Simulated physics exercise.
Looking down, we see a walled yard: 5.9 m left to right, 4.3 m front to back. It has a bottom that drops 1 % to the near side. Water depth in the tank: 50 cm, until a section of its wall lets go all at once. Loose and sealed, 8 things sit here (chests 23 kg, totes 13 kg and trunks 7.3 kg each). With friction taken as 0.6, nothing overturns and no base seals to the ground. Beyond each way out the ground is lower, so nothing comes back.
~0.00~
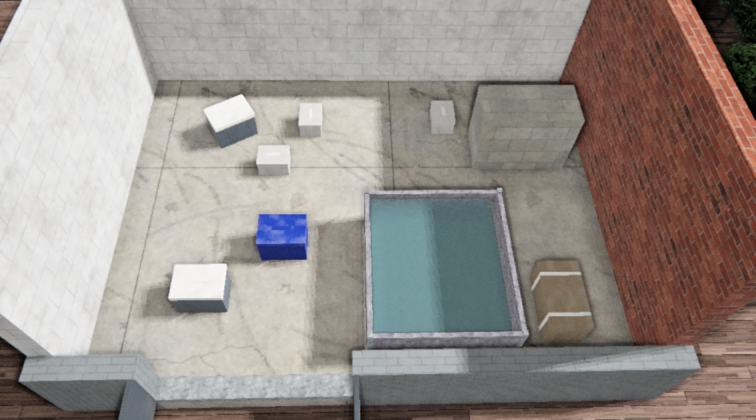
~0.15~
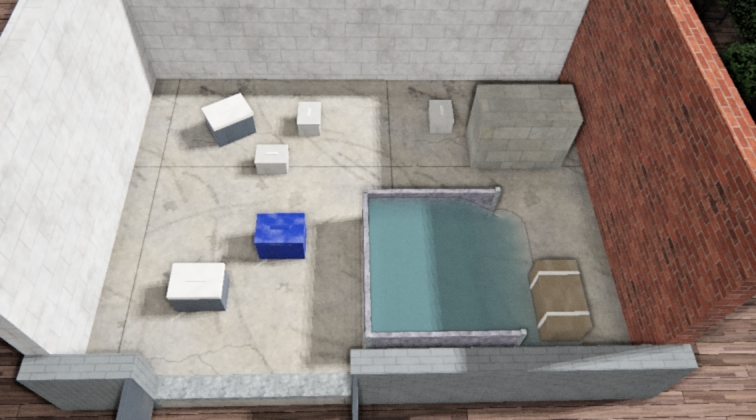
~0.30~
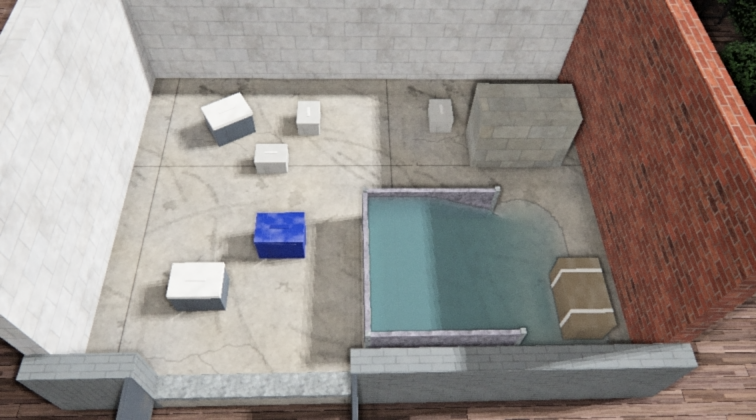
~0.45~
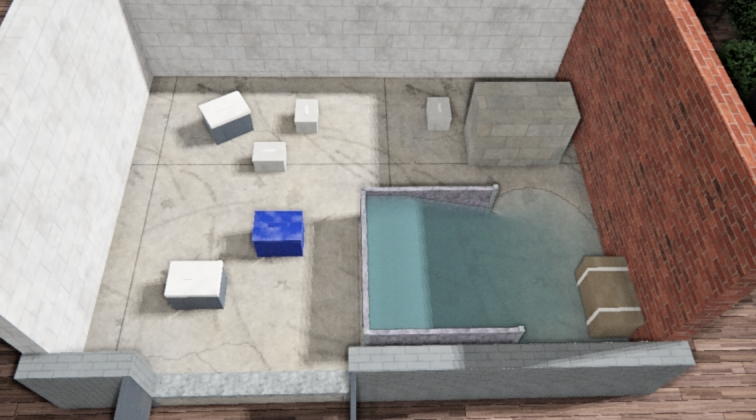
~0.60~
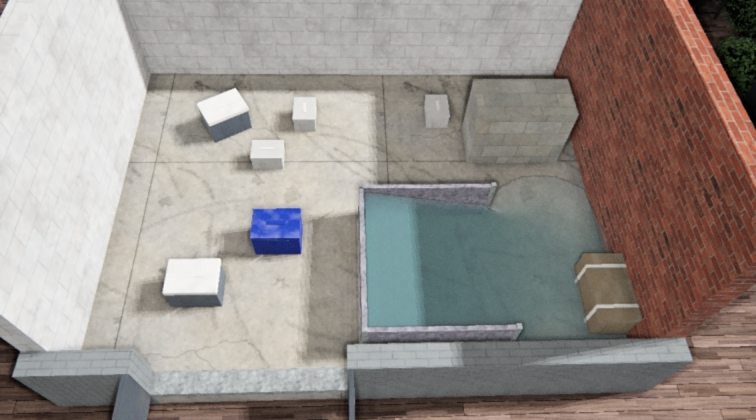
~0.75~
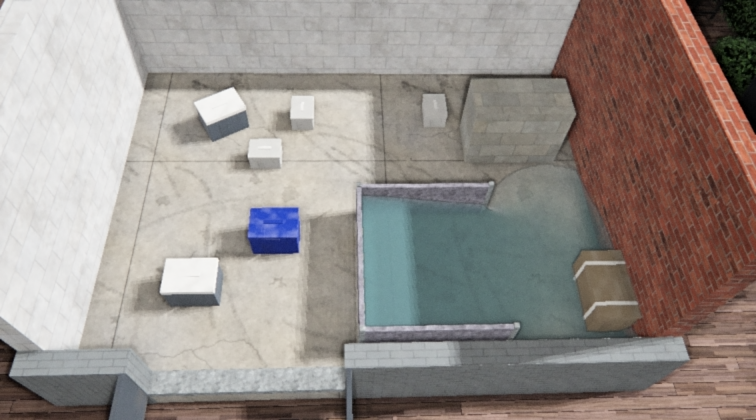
A walled concrete yard with a red brick wall on the right is seen from high above, the view drifting very slightly. A square tank of teal water stands right of centre, with a tan box beside it, a blue box and pale boxes to the left. The tank's right side disappears, water spreads rightward across the floor, and the tan box slides toward the brick wall.
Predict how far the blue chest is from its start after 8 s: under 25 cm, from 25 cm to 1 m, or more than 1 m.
Under 25 cm.
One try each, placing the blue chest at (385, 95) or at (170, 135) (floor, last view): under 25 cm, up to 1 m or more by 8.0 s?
In that order: It stays put; it barely shifts.
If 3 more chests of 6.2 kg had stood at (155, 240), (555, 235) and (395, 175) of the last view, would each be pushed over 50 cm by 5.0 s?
Taking them in the order given: Falls short, exceeds it and exceeds it.
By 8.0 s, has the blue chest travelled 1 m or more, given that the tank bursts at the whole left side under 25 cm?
From there, the blue chest gets swept far.
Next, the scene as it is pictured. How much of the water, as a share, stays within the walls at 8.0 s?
I'd say some 98 percent hasn't gone yet.
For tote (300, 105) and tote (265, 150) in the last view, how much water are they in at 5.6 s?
First about 4 cm, second about 3 cm.
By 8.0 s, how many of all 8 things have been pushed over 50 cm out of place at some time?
That makes 1.
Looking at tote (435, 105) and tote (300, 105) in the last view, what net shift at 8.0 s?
Taken in order, the shifts are 0 cm and 0 cm.
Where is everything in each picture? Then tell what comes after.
In the first picture, the blue chest at (282, 228), on the bottom; 2.5 m2 under water; 0 of 8 have shifted.
In the second picture, the blue chest at (280, 227) rests on the ground; 3.3 m2 under water; 0 of 8 have shifted.
In the third picture, the blue chest at (280, 227) rests on the ground; 4.2 m2 under water; 1 of 8 have shifted.
In the fourth picture, the blue chest at (278, 225) rests on the ground; water covers 5.2 m2; 1 of 8 have shifted.
In the fifth picture, the blue chest at (276, 223) rests on the ground; water covers 5.8 m2; 1 of 8 have shifted.
In the sixth picture, the blue chest at (273, 222) rests on the ground; 6.0 m2 under water; 1 of 8 have shifted.
After 1.6 s the blue chest is near (273, 222), 0.0 m from its start, aground; 0 of 8 are out; 1 afloat.
After 3.6 s the blue chest is near (273, 222), 0.0 m from its start, aground; 0 of 8 are out; 1 afloat.
After 5.6 s the blue chest is near (273, 222), 0.0 m from its start, aground; 0 of 8 are out; 1 afloat.
After 8.0 s the blue chest is near (273, 222), 0.0 m from its start, aground; 0 of 8 are out; 1 afloat.
